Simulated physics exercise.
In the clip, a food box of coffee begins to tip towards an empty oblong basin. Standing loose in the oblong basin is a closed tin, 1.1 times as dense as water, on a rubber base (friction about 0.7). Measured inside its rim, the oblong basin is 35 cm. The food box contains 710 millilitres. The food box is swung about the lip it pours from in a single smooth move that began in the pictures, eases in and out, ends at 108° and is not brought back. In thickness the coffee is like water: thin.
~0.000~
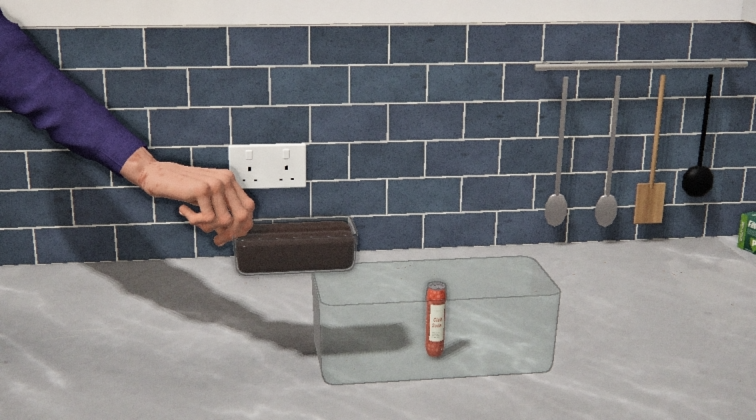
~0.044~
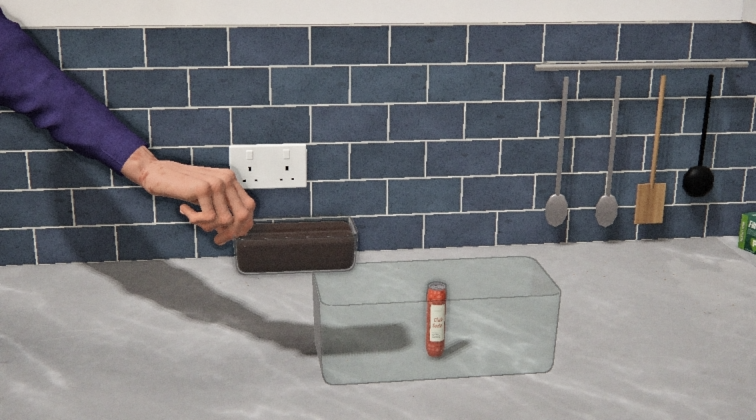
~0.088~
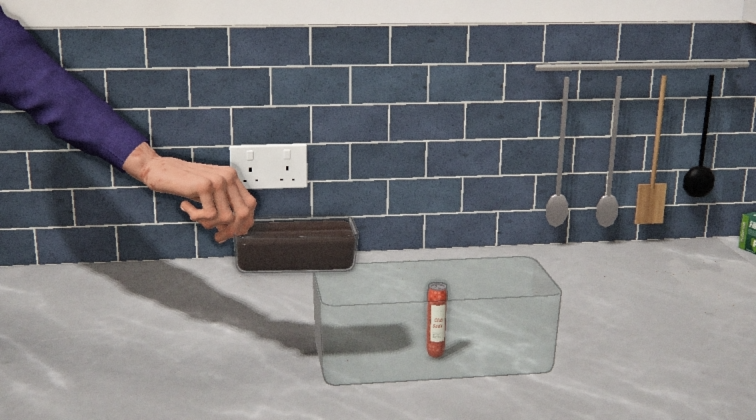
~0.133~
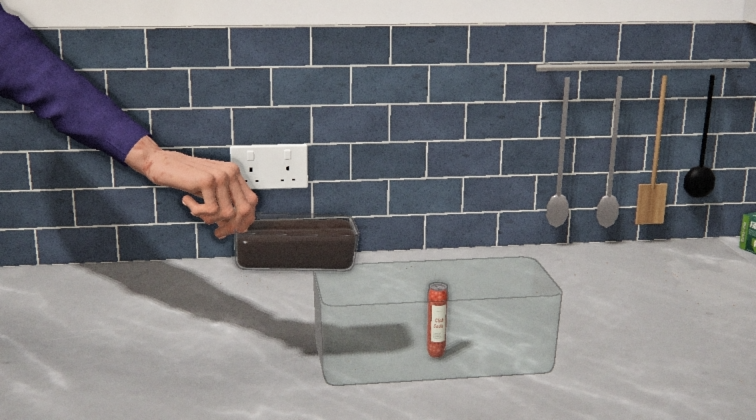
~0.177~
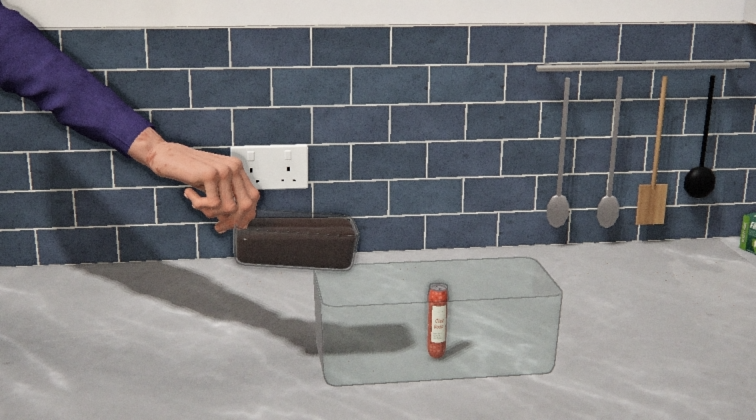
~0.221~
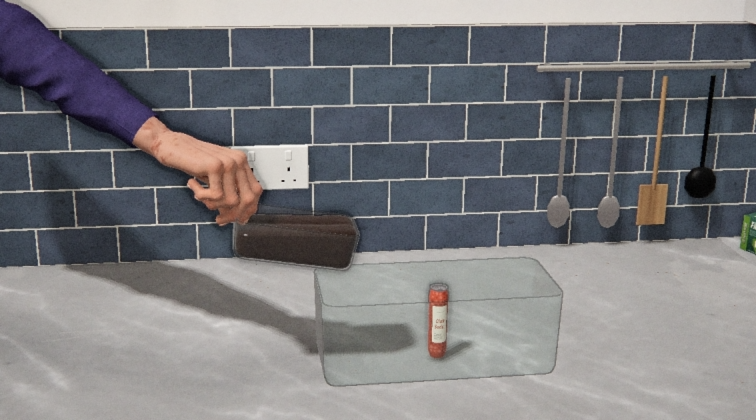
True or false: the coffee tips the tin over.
True.
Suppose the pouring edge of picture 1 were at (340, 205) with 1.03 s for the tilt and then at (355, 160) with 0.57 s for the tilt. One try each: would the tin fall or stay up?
First it tips over; then it stays on its base.
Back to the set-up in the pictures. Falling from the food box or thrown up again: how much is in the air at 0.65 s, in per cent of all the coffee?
At that moment, about 46 percent.
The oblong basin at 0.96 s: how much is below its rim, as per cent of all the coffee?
Close to 90 in a hundred.
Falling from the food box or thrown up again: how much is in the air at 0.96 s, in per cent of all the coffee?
4 per cent or so.
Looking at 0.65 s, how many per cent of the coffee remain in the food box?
30 %.
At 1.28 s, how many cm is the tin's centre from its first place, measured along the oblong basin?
About 7 cm.
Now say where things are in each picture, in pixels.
In the first frame, tilt 0°; pouring edge (354, 226); surface from (235, 234) to (352, 229); the oblong basin's rim runs from (316, 286) to (547, 275); the tin's top is at (437, 289).
In the second frame, tilt 0°; pouring edge (354, 226); surface from (235, 234) to (352, 230).
In the third frame, tilt 2°; pouring edge (355, 227); surface from (236, 232) to (353, 229).
In the fourth frame, tilt 4°; pouring edge (355, 227); surface from (236, 231) to (353, 228).
In the fifth frame, tilt 6°; pouring edge (355, 227); surface from (236, 228) to (353, 226).
In the sixth frame, tilt 10°; pouring edge (356, 228); surface from (236, 224) to (354, 224).
Then, 0.65 s in, the tilt is 65° and 31 per cent is still to pour; the tin stands where it began.
Then, 0.96 s in, the tilt is 101° and 4 per cent is still to pour; the tin leans 49°.
Then, 1.28 s in, the tilt is 108° and 0 per cent is still to pour; the tin lies on its side.
Then, 1.64 s in, the tilt is 108° and 0 per cent is still to pour; the tin lies on its side.
Finally, the tin lies on its side.
